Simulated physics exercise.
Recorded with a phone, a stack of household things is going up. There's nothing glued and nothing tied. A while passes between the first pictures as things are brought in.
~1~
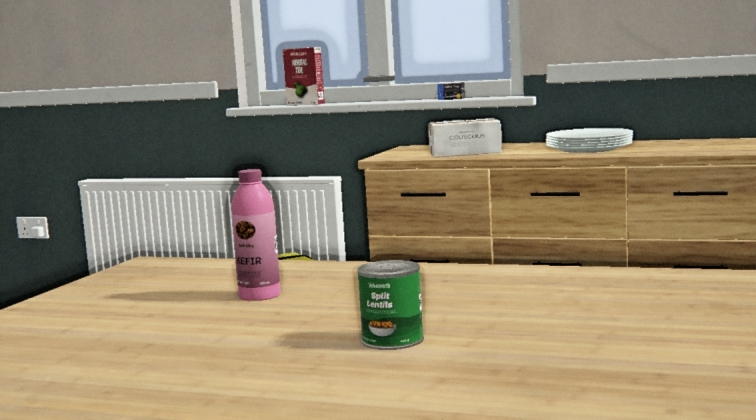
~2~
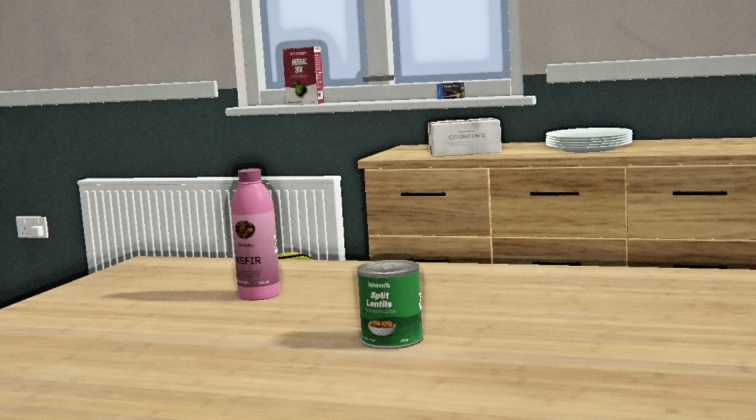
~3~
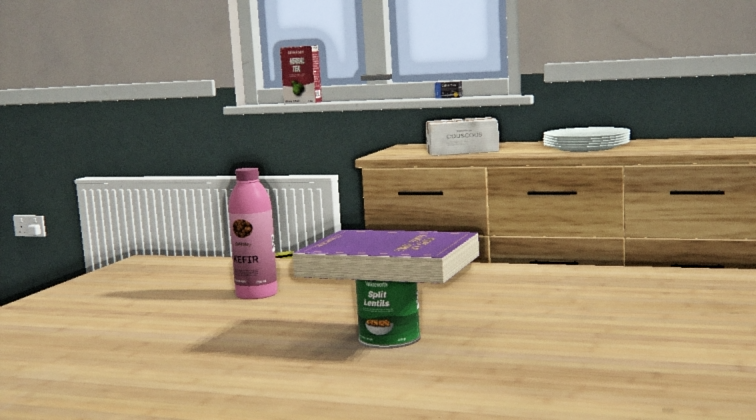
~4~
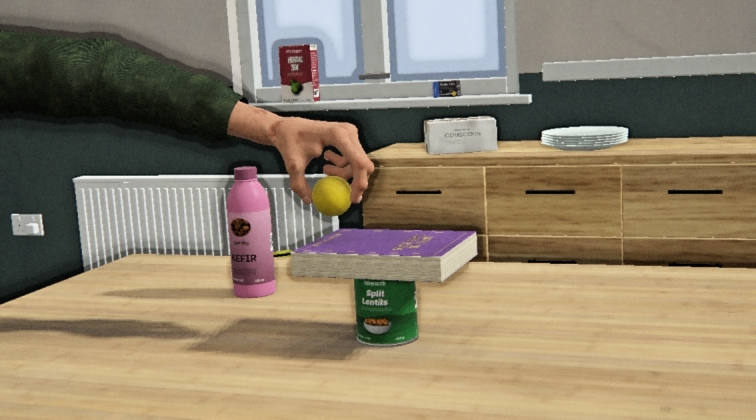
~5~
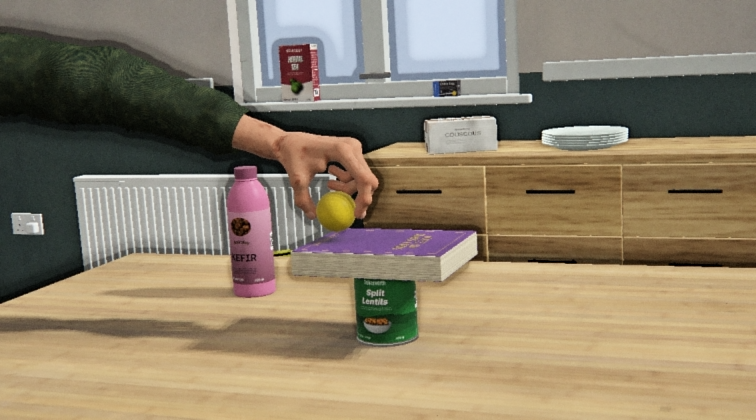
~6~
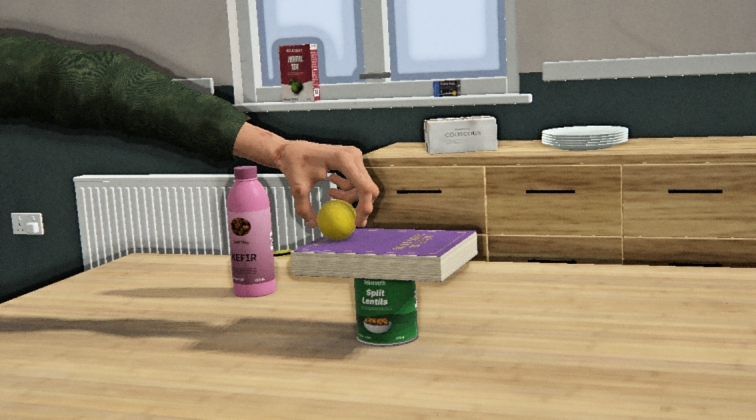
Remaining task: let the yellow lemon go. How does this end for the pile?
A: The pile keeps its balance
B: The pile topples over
The pile keeps its balance.
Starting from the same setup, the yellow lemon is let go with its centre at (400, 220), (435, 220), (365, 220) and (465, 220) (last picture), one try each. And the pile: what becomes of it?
Attempt one, the pile survives; attempt two, it survives; attempt three, it survives; attempt four, it falls over.
Then, 0.50 s after the last picture, nothing has stirred.
Then, 1.30 s after the last picture, yellow lemon resting near (337, 220).
At rest, all 4 in place. Seen from the same camera at the end, yellow lemon near (336, 220). The pile holds.
